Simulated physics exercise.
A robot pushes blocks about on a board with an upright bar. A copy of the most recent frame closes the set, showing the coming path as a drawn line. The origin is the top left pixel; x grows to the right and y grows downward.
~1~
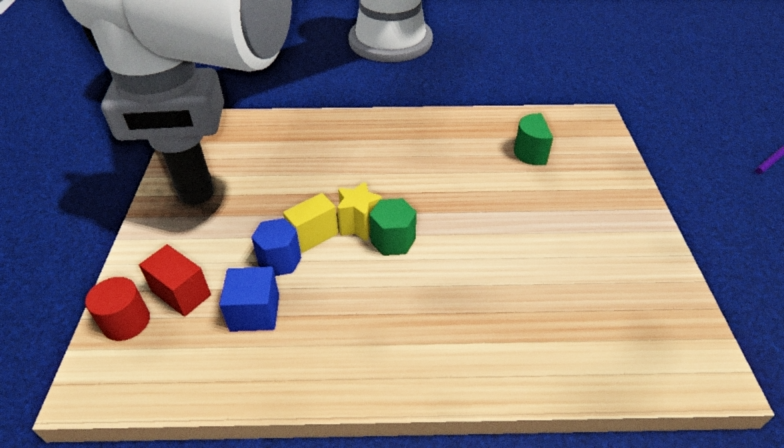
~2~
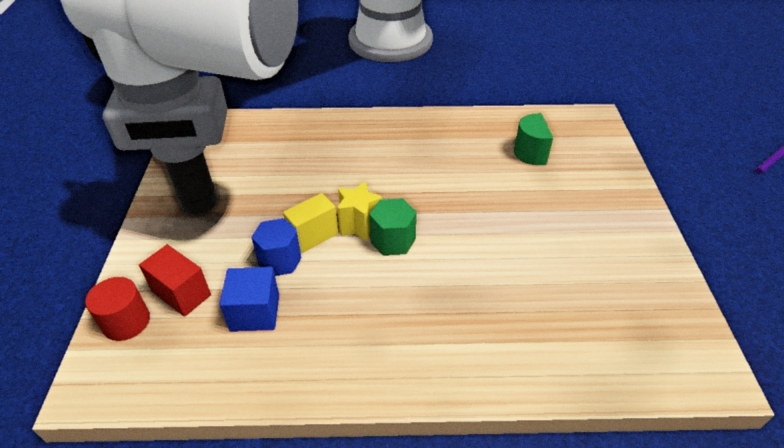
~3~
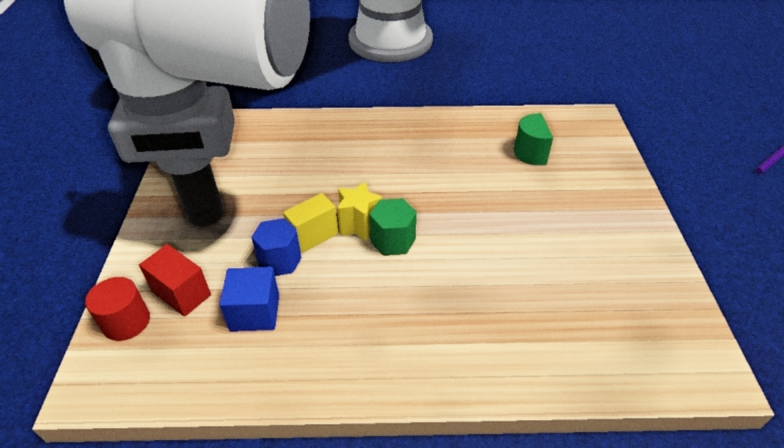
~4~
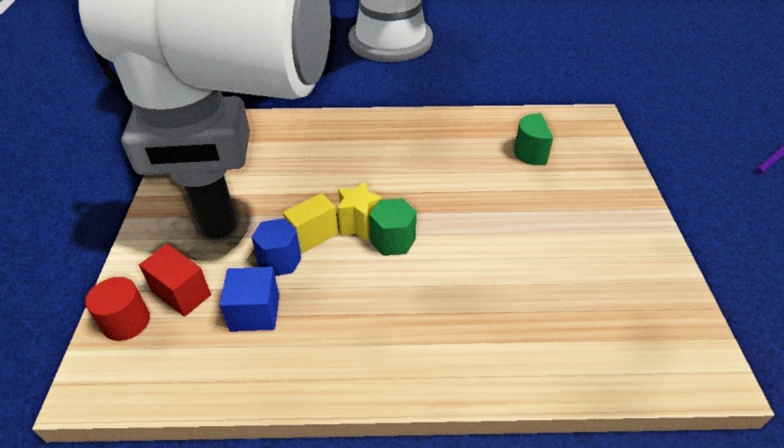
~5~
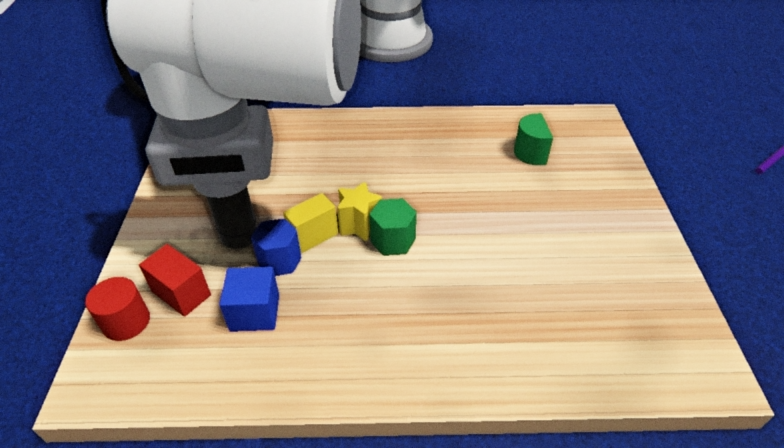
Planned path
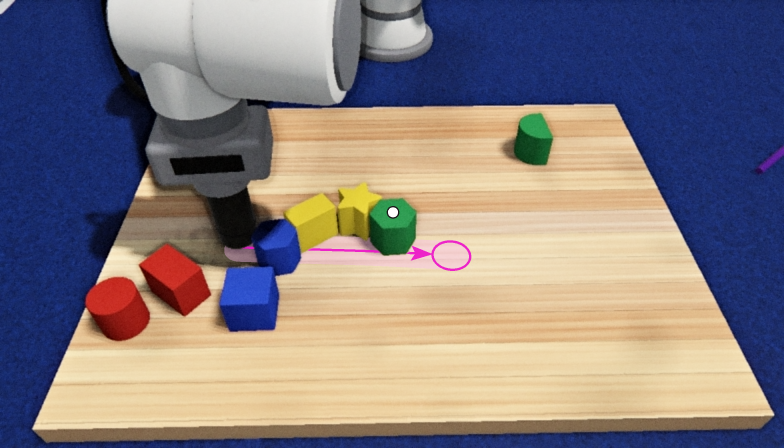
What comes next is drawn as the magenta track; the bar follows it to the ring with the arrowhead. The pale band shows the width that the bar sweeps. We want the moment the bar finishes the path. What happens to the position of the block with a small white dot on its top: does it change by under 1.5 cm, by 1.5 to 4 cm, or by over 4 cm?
The answer will be the long band, over 4 cm.
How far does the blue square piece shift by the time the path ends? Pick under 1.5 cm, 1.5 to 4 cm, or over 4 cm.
Travel: Within 1.5 cm.
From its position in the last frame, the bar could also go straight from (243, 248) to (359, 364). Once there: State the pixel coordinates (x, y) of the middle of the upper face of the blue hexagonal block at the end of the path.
The middle of its top is at (326, 252).
The line goes straight from (243, 248) to (451, 255); the dot is on the green hexagonal block.
What follows on the original path. One third of the way, bar at (310, 238); blue hexagonal block at (315, 250), turned 60° clockwise; yellow rectangular block at (334, 206), turned 85° anticlockwise; yellow star-shaped block at (367, 193).
Two thirds of the way, bar at (382, 240); blue hexagonal block at (319, 252), turned 70° clockwise; yellow rectangular block at (351, 198); yellow star-shaped block at (379, 182); green hexagonal block at (416, 208).
At the end, bar at (453, 244); blue square piece unmoved; blue hexagonal block at (319, 252), turned 70° clockwise; yellow rectangular block at (351, 198), turned 130° anticlockwise; yellow star-shaped block at (379, 182); green hexagonal block at (444, 198), turned 45° anticlockwise.
